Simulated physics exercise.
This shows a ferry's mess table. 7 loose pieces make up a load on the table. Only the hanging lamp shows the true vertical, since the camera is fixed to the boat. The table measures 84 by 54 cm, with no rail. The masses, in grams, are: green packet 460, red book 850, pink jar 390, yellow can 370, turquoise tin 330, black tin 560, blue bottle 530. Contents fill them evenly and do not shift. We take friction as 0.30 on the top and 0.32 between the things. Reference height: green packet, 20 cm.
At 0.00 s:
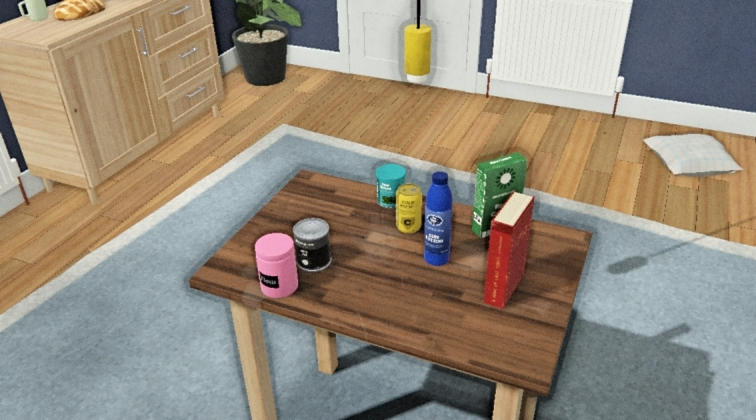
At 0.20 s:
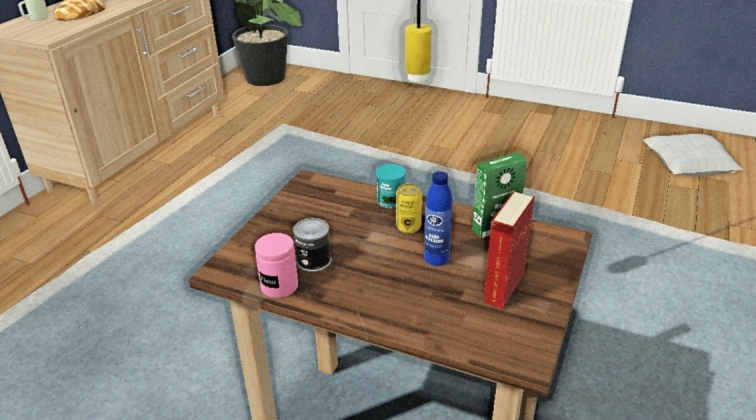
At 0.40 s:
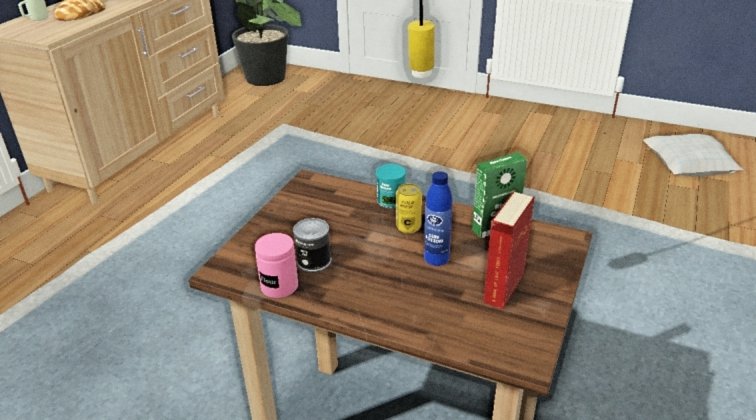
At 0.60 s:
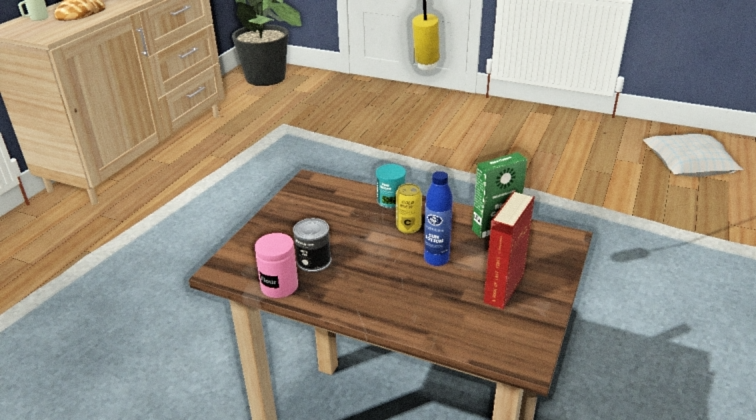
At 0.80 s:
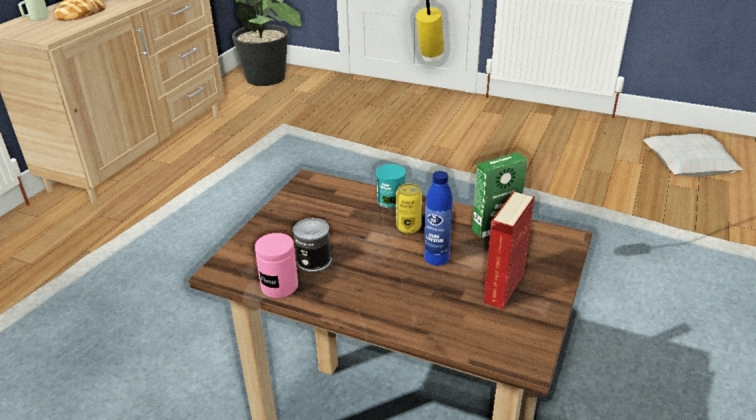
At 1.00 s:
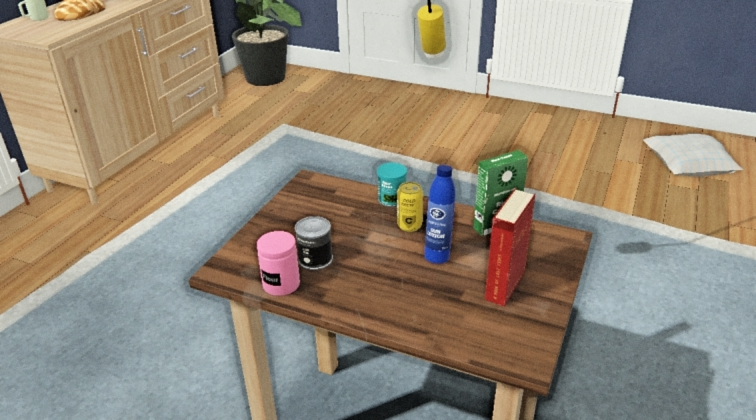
The footage shows seven items, including a pink jar, blue bottle and red book, on a wooden table as a hanging yellow lamp behind drifts slightly right and upward; the items stay almost still, then some shift very slightly.
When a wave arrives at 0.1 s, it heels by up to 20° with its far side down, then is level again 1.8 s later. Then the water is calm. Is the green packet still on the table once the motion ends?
It is going to abandon the table.
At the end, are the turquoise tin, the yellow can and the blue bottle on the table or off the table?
The turquoise tin finishes off the table; the yellow can is still on the table; the blue bottle finishes off the table.
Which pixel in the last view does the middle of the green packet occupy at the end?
Around (544, 349).
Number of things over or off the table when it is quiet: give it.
My answer is 3.
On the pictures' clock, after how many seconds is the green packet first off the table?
1.4 s or so.
Around 1.30 s, boat heeled 15°, far side down; green packet shifted 6 cm near (506, 183); blue bottle on its side; turquoise tin shifted 6 cm.
Around 1.60 s, boat heeled 5°, far side down; green packet, turquoise tin and blue bottle now off the table; red book shifted 9 cm; yellow can shifted 8 cm.
Around 1.70 s, boat heeled 2°, far side down; red book shifted 9 cm; yellow can shifted 8 cm; pink jar shifted 8 cm.
Around 1.90 s, boat level; red book shifted 9 cm; yellow can shifted 8 cm; black tin shifted 8 cm.
Finally (2.4 s), off the table, green packet, turquoise tin and blue bottle; not toppled but over 5 cm from the start, red book, pink jar, yellow can and black tin. In the last view, green packet near (544, 349).
